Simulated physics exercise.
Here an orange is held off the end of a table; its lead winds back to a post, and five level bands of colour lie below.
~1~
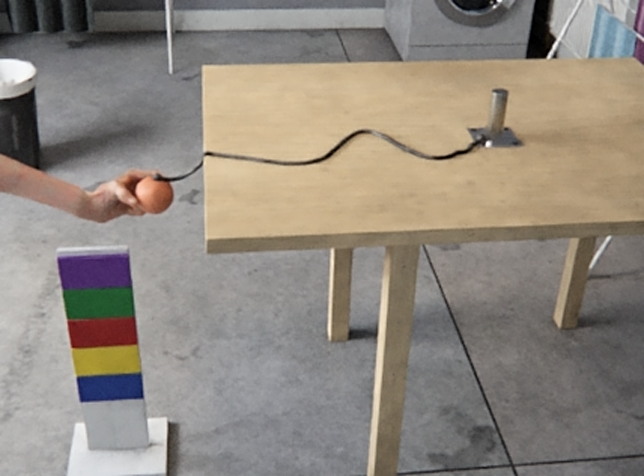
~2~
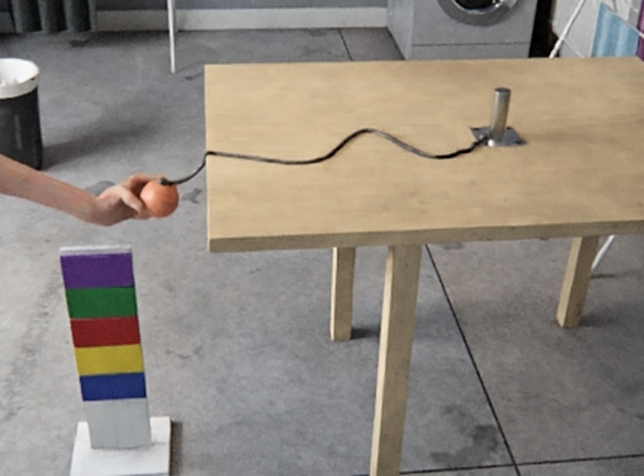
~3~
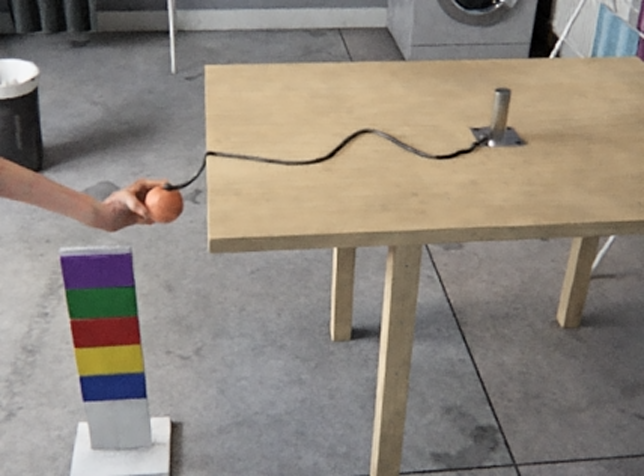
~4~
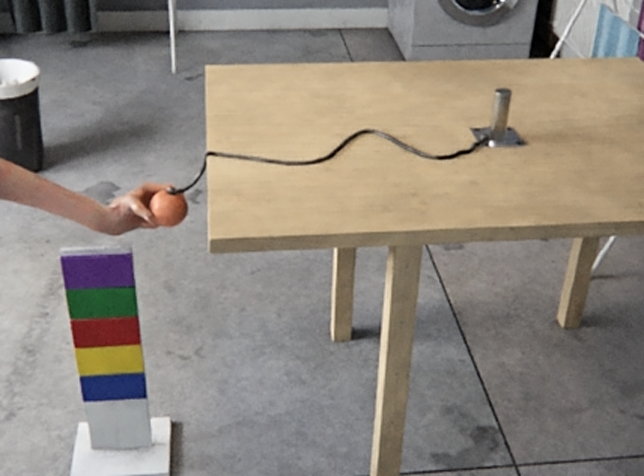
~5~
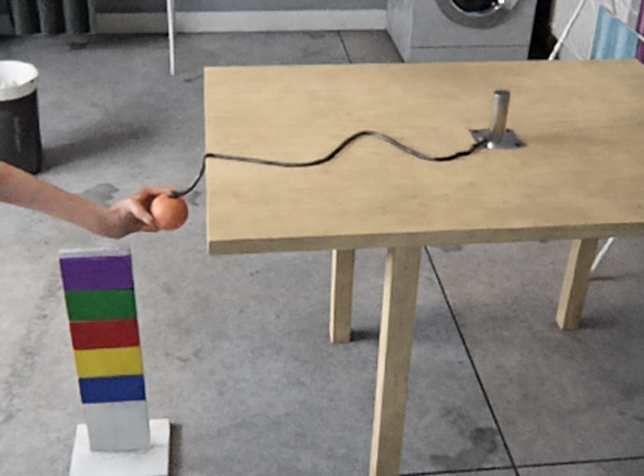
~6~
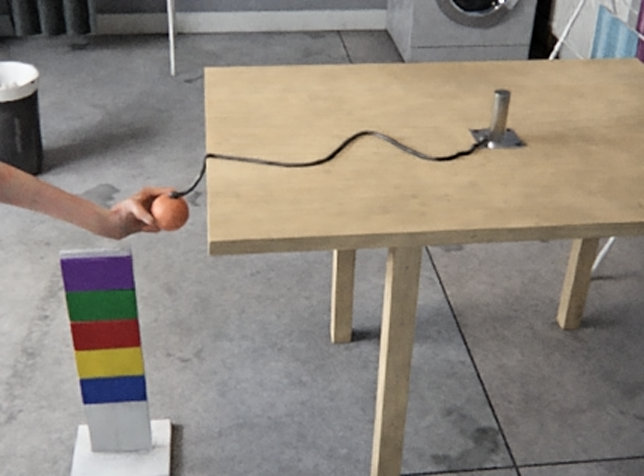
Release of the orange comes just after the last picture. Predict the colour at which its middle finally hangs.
Prediction: Green.
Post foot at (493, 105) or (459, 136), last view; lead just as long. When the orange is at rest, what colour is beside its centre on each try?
The first case gives purple, the second gives red.
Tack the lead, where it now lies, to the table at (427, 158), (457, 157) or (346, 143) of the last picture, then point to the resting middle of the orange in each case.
First (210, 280), next (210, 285), last (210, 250).
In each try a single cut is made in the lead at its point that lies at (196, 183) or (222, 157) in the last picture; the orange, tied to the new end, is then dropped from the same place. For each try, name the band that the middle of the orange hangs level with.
It would be purple; higher than all five.
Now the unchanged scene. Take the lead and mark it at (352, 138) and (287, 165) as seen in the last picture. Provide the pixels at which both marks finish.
At (300, 148) for the first, at (206, 160) for the second.
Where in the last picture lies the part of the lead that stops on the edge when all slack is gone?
Look near (287, 165).
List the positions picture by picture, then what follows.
In the first frame, orange (155, 195); purple (95, 273); green (99, 304); red (103, 333); yellow (107, 362); blue (110, 388).
In the second frame, orange (160, 199); lead through (470, 150) (407, 147) (352, 136) (307, 162) (229, 155).
In the third frame, orange (165, 205).
In the fourth frame, orange (169, 209); lead through (471, 150) (407, 148) (353, 137) (307, 163) (230, 156).
In the fifth frame, orange (169, 212).
In the sixth frame, orange (170, 213); lead through (470, 152) (407, 149) (352, 139) (307, 165) (229, 158).
Soon after, orange near (229, 290); level with green.
After that, orange near (200, 295); level with green.
In the end, orange near (209, 294); level with green. At green.
